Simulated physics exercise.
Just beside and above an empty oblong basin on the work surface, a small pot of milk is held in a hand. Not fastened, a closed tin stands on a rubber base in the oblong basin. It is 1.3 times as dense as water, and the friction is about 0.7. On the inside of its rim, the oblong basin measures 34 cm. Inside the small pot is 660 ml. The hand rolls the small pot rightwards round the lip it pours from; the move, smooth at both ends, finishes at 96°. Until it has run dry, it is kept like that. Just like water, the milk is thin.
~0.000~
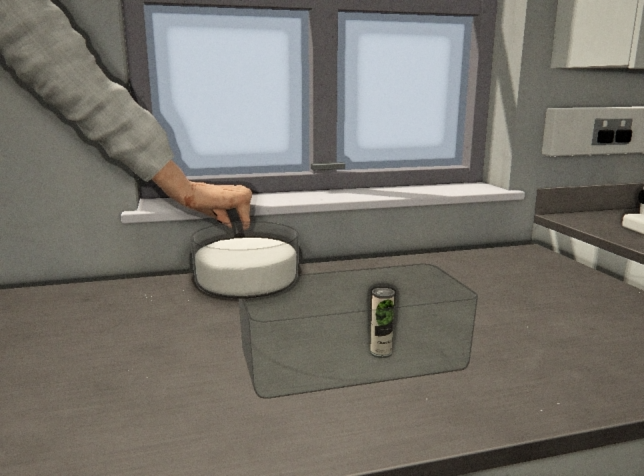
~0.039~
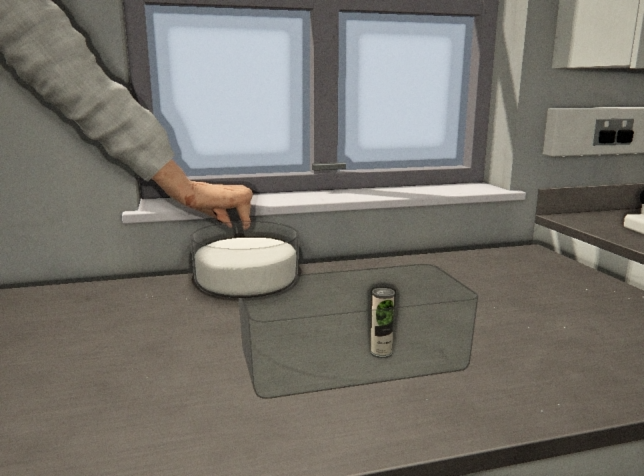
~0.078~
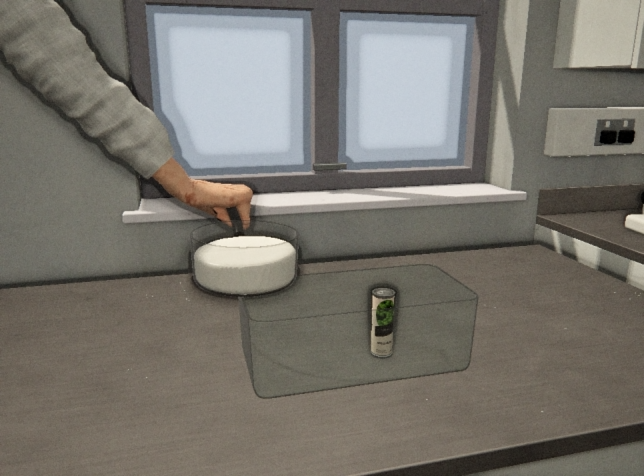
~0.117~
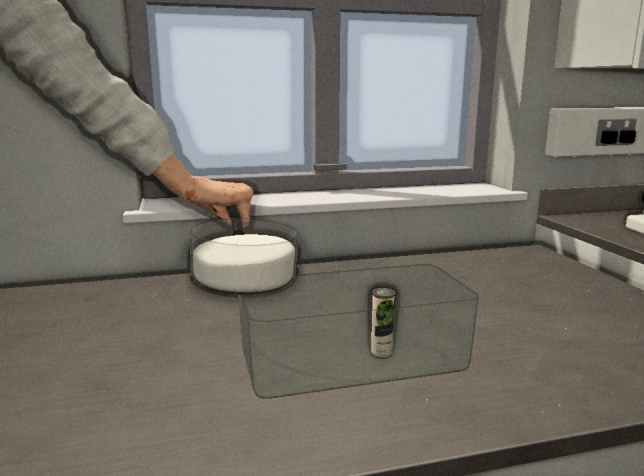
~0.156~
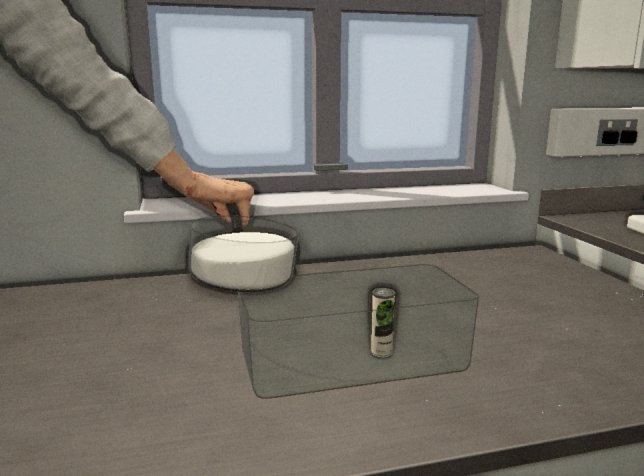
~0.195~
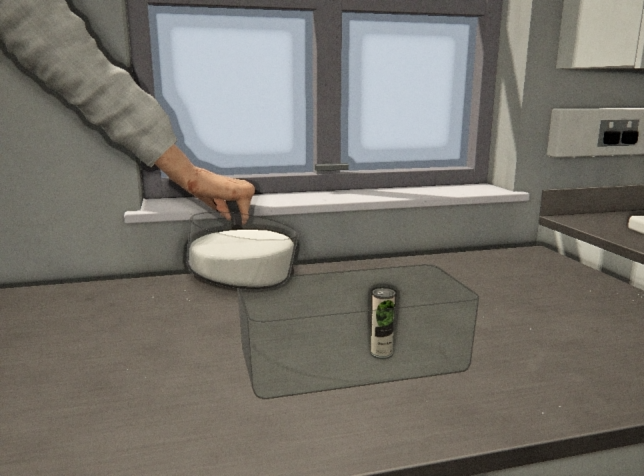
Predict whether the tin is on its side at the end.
It stands firm.
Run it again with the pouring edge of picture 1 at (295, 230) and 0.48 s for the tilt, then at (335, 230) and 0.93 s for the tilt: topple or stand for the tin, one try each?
The tin overturns the first time and stays vertical the second time.
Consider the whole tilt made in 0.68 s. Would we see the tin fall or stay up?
The tin would overturn.
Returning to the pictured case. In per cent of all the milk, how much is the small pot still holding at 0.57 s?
I'd put it near 72 percent.
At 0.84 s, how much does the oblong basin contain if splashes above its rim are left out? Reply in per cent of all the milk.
The fraction sits near 66 in a hundred.
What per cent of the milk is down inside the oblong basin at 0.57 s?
Near 2 in a hundred.
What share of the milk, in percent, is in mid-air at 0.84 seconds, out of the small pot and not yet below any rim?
Close to 18 in every hundred parts.
By 0.57 s the tilt is 64° and 71 per cent is still to pour; the tin stands where it began.
By 0.84 s the tilt is 94° and 15 per cent is still to pour; the tin stands where it began.
By 1.12 s the tilt is 96° and 2 per cent is still to pour; the tin stands where it began.
By 1.43 s the tilt is 96° and 0 per cent is still to pour; the tin stands where it began.
At rest the tin stands where it began.
